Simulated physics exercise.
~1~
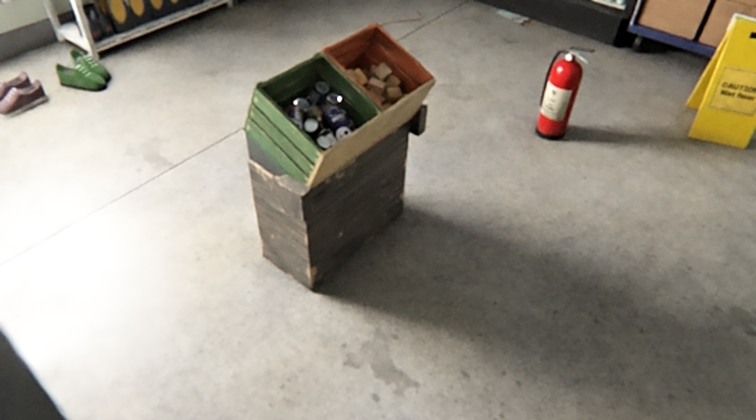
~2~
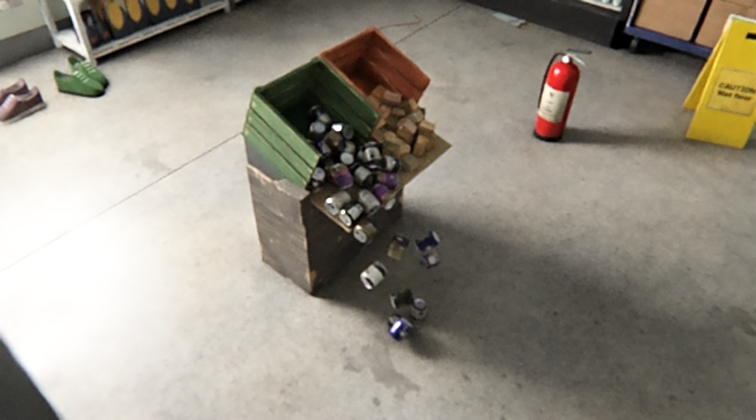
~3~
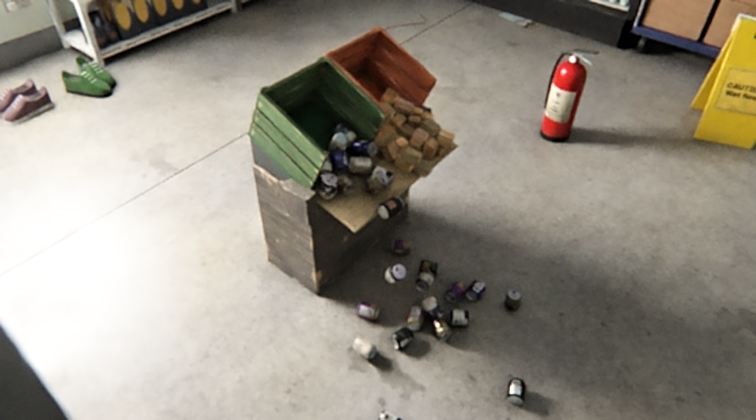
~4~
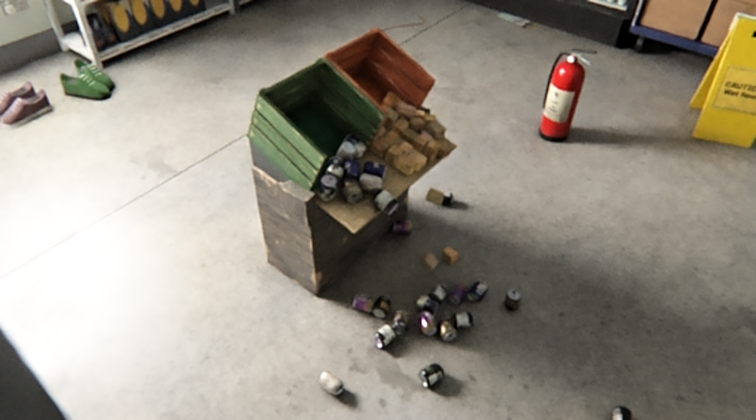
Green and orange bins on a dark stand spilling small cans across a concrete floor, followed by a few wooden blocks.
